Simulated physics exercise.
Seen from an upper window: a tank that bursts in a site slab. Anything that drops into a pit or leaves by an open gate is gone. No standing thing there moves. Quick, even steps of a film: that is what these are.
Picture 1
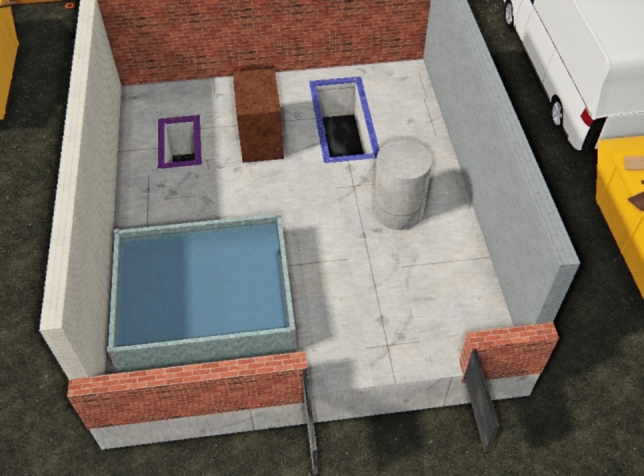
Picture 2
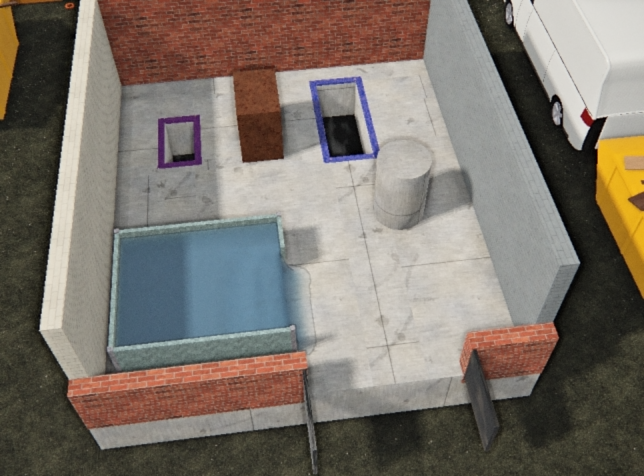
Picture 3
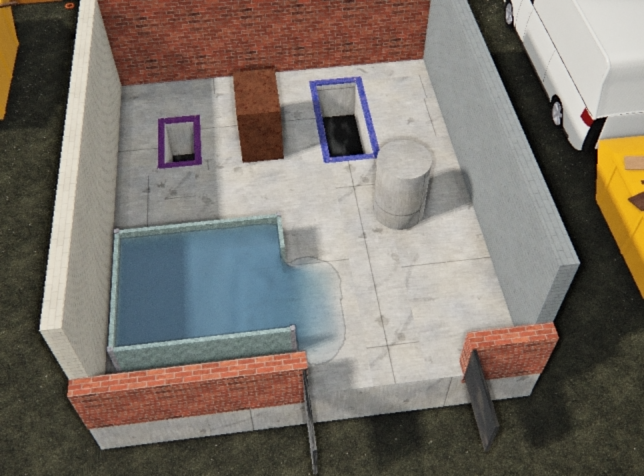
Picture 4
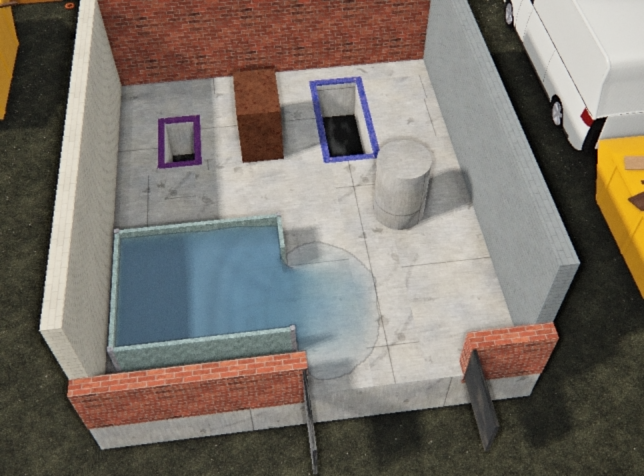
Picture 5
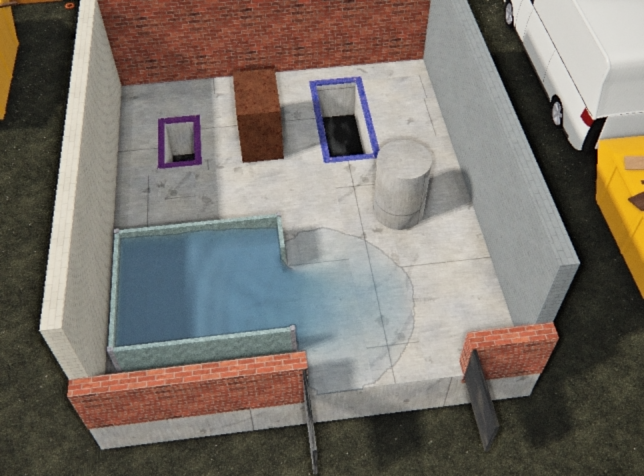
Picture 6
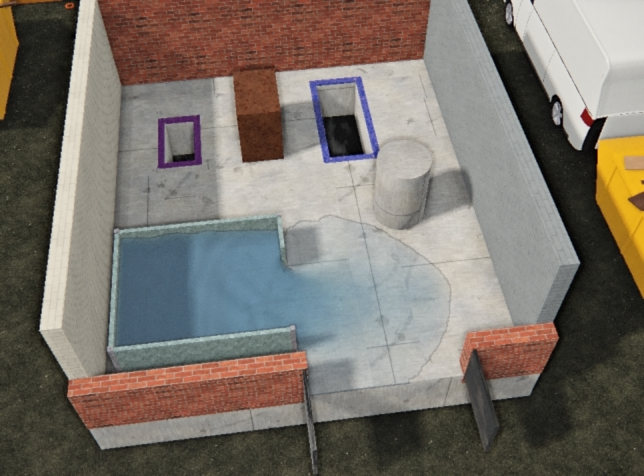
A tank of blue water with pale green walls sits at the lower left of a walled concrete slab, seen from high above. Behind it are a purple-edged opening, a brown block, a blue-edged opening and a grey cylinder, with white and yellow vehicles at right. The tank's right side opens and water spreads rightward across the slab in a widening curve, while everything else stays still.
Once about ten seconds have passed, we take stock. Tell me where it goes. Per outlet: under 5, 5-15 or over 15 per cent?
The gate will be a major outlet past fifteen per cent; the purple pit will be a minor outlet short of five per cent; the blue pit will be a major outlet past fifteen per cent.
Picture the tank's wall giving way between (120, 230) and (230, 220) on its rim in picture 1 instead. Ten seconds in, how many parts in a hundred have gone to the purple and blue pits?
Purple about 40 %, blue about 25 %.
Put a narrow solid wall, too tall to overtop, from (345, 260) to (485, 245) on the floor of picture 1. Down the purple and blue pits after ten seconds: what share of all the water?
Purple 0 %, blue 4 %.
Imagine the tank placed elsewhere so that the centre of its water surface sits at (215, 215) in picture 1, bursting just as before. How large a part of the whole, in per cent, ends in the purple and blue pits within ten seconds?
Within ten seconds, purple collects 0 percent of the total and blue collects 25 percent.
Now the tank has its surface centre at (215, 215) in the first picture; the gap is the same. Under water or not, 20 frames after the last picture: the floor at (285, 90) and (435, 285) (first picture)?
First spot spared, second spot submerged.
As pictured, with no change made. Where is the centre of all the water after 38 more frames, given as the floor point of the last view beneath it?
I'd put it at around (342, 247).
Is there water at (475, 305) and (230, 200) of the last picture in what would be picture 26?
As listed: Flooded, free of water.
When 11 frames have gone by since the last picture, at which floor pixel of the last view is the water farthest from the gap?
Roughly (448, 149).
A moment on, water covers 25 % of the floor; the gate 2 %, the purple pit 0 %, the blue pit 0 %.
Next, water covers 30 % of the floor; the gate 6 %, the purple pit 0 %, the blue pit 0 %.
Then, water covers 45 % of the floor; the gate 13 %, the purple pit 0 %, the blue pit 1 %.
Later, water covers 65 % of the floor; the gate 23 %, the purple pit 0 %, the blue pit 7 %.
In the end, water covers 80 % of the floor; the gate 33 %, the purple pit 1 %, the blue pit 17 %.
